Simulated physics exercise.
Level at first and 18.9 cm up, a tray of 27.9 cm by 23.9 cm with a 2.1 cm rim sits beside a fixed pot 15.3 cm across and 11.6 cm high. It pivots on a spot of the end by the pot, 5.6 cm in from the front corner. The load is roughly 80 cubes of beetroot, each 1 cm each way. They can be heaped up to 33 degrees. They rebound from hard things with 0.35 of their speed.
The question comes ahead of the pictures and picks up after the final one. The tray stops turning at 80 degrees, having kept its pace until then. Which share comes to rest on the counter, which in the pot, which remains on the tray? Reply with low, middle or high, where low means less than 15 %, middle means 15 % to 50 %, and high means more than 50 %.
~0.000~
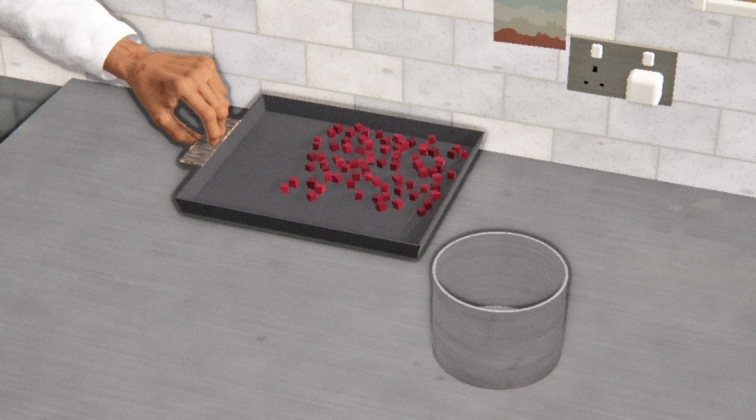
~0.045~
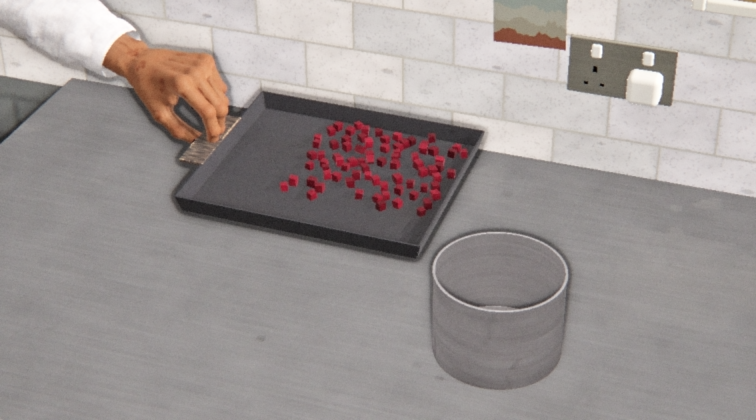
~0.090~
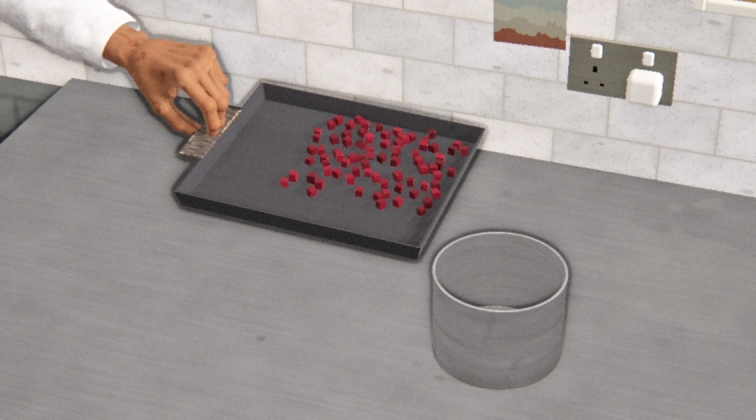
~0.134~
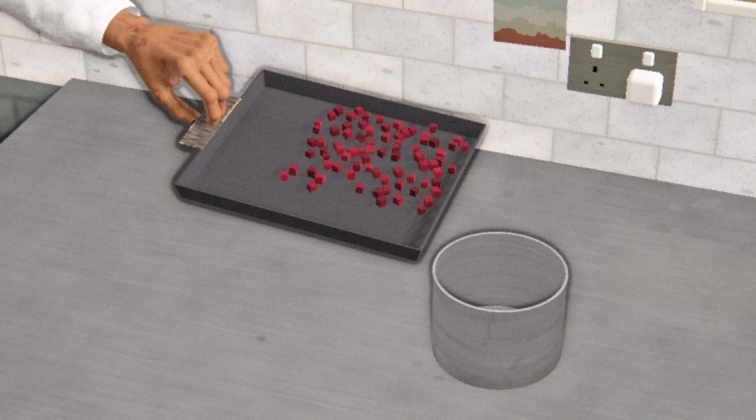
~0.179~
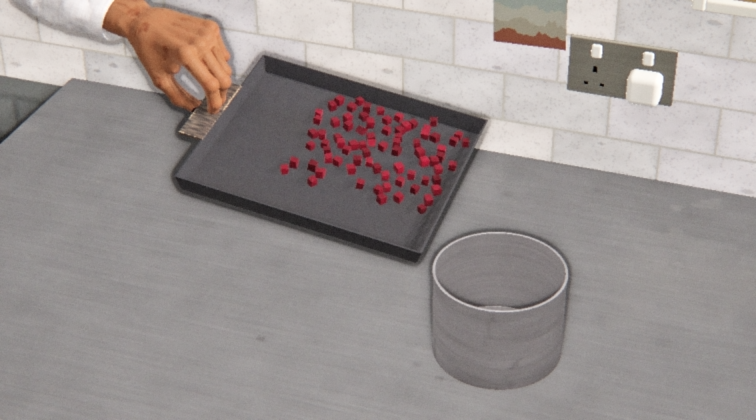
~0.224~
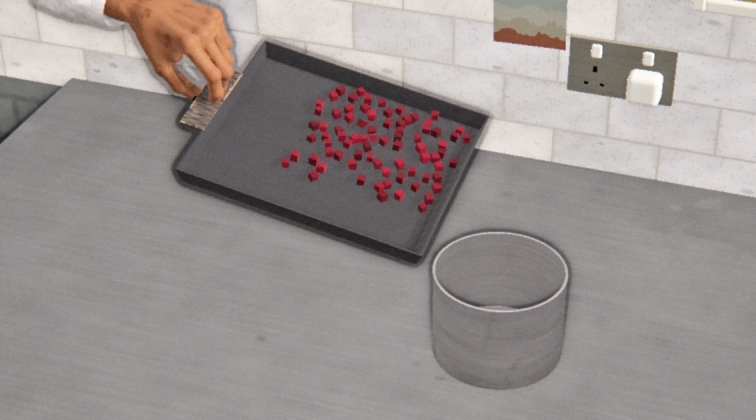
My answer: Counter - high; pot - low; left on the tray - middle.
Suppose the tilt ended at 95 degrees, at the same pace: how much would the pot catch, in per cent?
That would be around 5 percent.
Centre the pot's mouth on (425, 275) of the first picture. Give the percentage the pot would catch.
Close to 20 in a hundred.
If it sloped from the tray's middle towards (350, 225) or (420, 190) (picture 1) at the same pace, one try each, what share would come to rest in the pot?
The share comes to roughly 0 in a hundred, then roughly 15 in a hundred.
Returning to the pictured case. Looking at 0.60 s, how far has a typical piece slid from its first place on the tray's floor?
About 3 cm.
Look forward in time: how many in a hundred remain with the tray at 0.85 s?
I'd say close to 75 per cent.
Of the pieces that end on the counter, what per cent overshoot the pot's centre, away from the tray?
Roughly 50 per cent.
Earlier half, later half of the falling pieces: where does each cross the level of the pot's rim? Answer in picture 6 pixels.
I'd mark about (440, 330) for the first half and about (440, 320) for the second.
After 0.60 s, tilt 46 degrees; the tray holds 100 %, the pot 0 %.
After 0.85 s, tilt 67 degrees; the tray holds 75 %, the pot 0 %.
Then, at 1.21 s, tilt 80 degrees; the tray holds 40 %, the pot 5 %.
In the end, at 2.8 s, counter 70 %, pot 5 %, tray 25 %.
